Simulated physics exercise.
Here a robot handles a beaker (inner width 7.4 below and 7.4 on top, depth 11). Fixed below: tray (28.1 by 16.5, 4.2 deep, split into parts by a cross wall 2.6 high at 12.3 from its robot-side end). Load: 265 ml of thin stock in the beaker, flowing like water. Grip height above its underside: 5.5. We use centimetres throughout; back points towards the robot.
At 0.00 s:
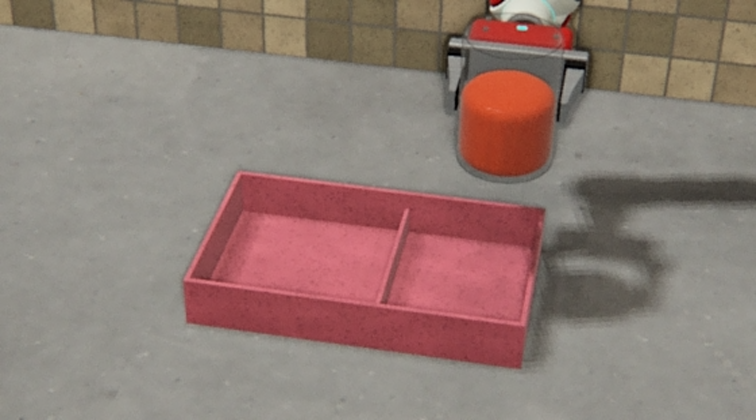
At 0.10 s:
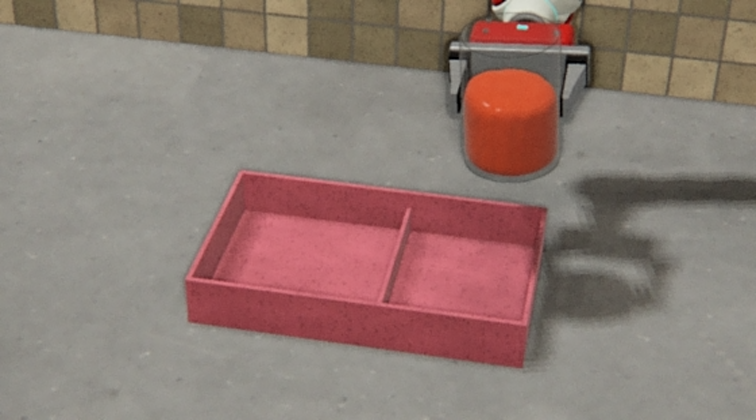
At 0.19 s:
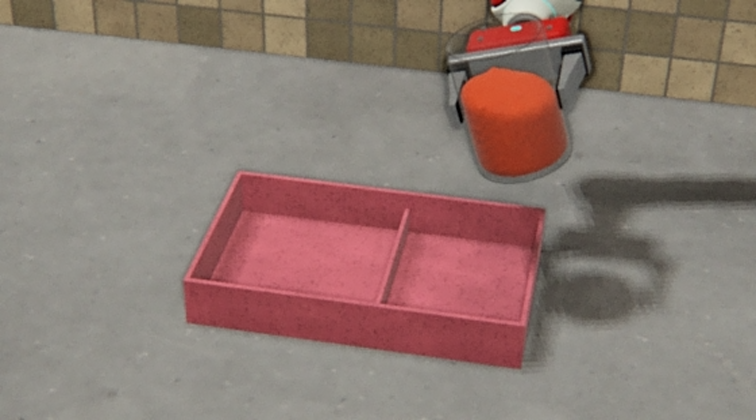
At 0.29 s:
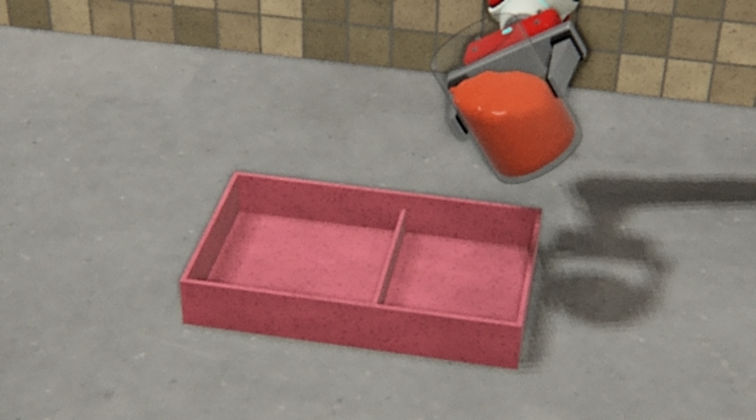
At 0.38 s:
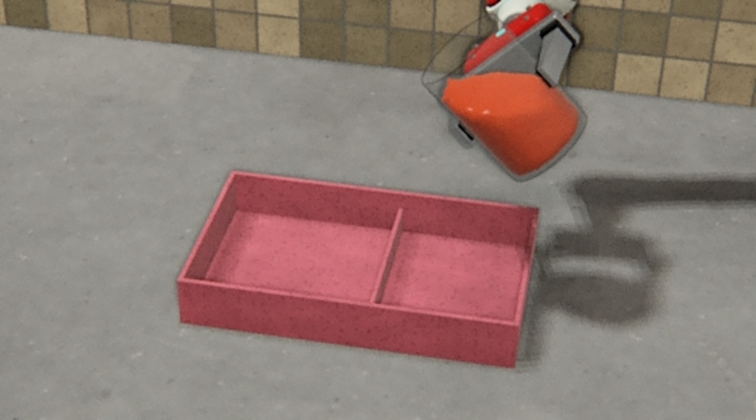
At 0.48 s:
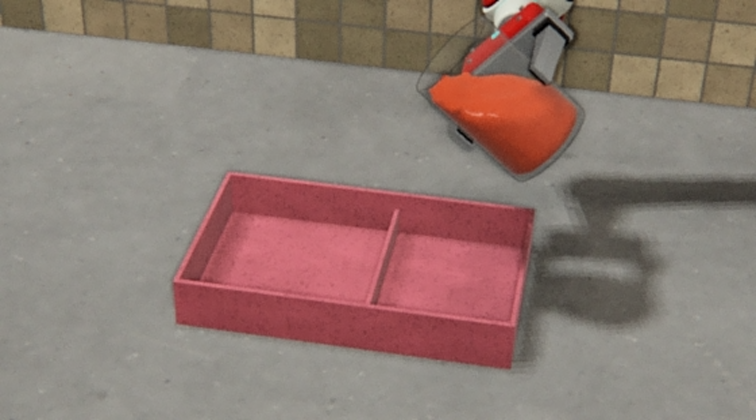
On a grey surface before a tiled wall, a robot gripper holds a clear beaker of orange liquid upright behind a divided pink tray, then steadily tilts it to the left, the liquid slanting up toward the rim.
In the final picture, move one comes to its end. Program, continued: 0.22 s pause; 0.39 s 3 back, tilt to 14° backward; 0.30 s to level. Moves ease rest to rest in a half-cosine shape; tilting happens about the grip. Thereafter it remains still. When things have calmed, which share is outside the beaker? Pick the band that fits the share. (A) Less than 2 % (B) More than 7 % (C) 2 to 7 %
The answer is A.
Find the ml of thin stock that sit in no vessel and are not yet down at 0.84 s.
Reading: Near 0 ml.
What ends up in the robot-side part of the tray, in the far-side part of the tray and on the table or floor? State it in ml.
Near 0 ml first, 0 ml second and 0 ml third.
After 0.84 s, tilted 30° forward, liquid up to 22 above the table; 265 ml in the beaker.
After 1.21 s, tilted 9° backward, liquid up to 22 above the table; 265 ml in the beaker.
After 1.59 s, level, liquid up to 22 above the table; 265 ml in the beaker.
After 2.39 s, level, liquid up to 22 above the table; 265 ml in the beaker.
In the end, 265 ml in the beaker. That is 0 % outside the beaker.
